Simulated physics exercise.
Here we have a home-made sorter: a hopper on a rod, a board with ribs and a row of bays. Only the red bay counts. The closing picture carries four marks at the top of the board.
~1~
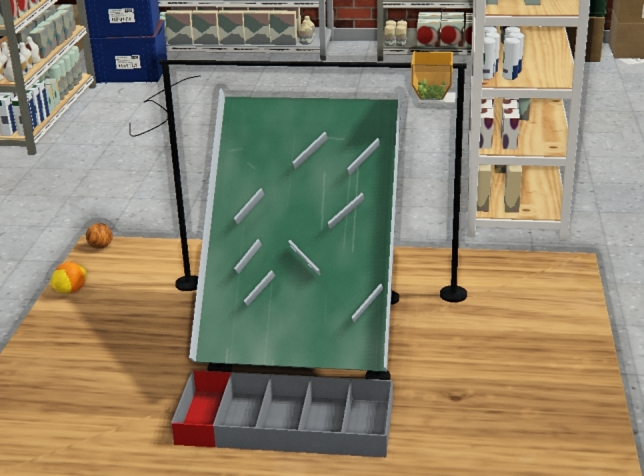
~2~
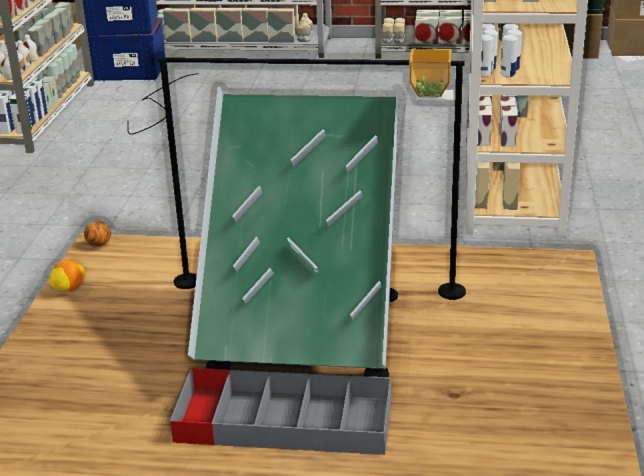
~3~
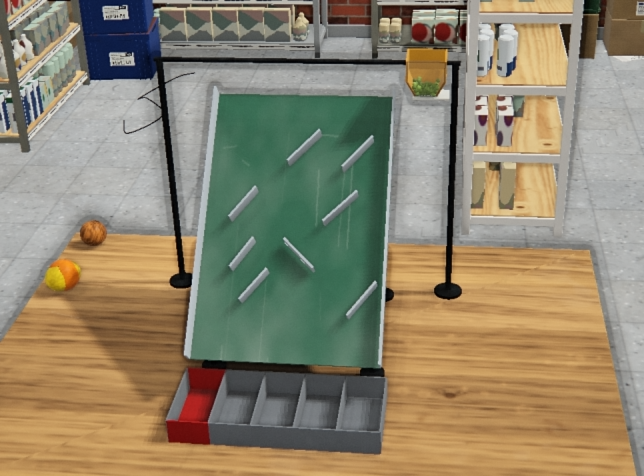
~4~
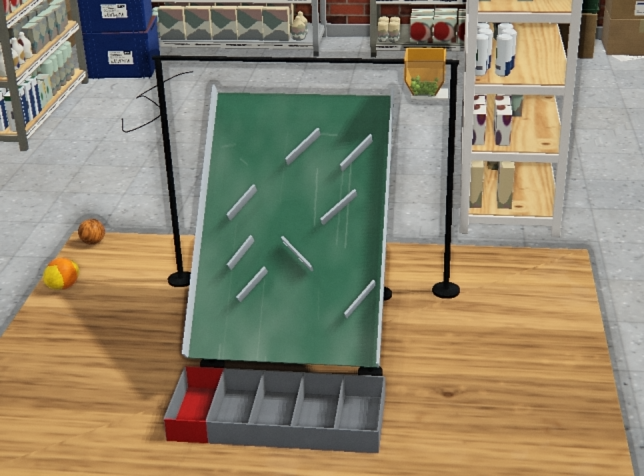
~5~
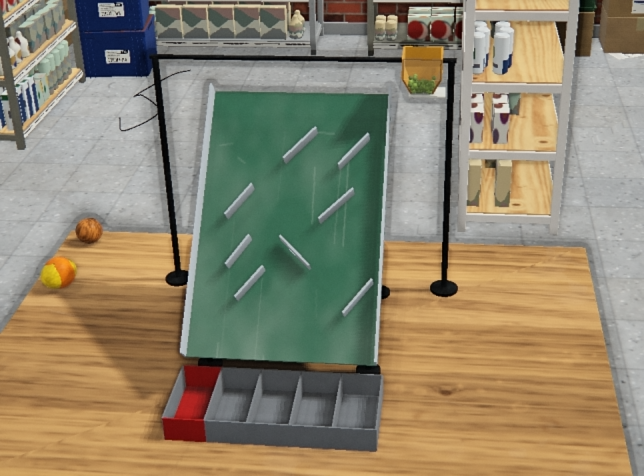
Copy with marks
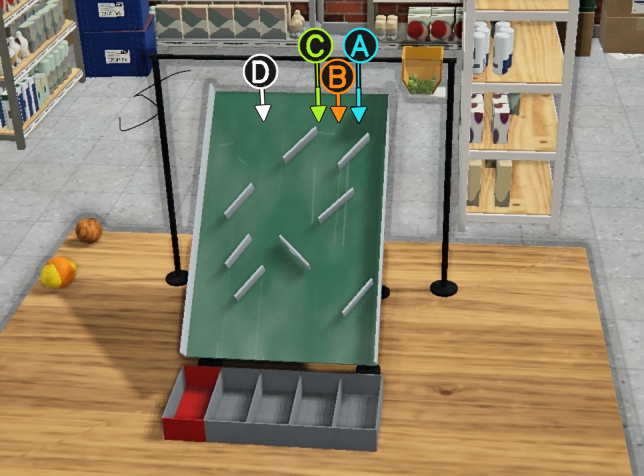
A tilted green board with pale slanted ribs stands on a wooden floor in a shop-like room with stocked shelves, seen from the front and slightly above. Below it sits a row of five bays, the leftmost red and the others grey, with a yellow hopper hanging from a black rod at upper right and two balls at left. Nothing in the scene moves, while the view shifts very slightly, carrying everything a little leftward.
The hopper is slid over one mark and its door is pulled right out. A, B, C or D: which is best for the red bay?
Take D.
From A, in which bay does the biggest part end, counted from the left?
It is the fourth one.
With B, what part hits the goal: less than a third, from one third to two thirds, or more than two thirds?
Mark B gives less than a third.
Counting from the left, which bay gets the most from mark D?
The first from the left.
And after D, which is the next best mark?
Here it is mark C.
On the marked copy, mark A meets the board at (358, 116); mark B meets the board at (338, 116); mark C meets the board at (318, 116); mark D meets the board at (263, 115).
Choosing A, a small part in the red bay, nearly all in other bays.
Choosing B, a stray few in the red bay, nearly all in other bays, a stray few outside the box.
Choosing C, about half in the red bay, about half in other bays, a stray few outside the box.
Choosing D, about two thirds in the red bay, about a third in other bays, a stray few outside the box.
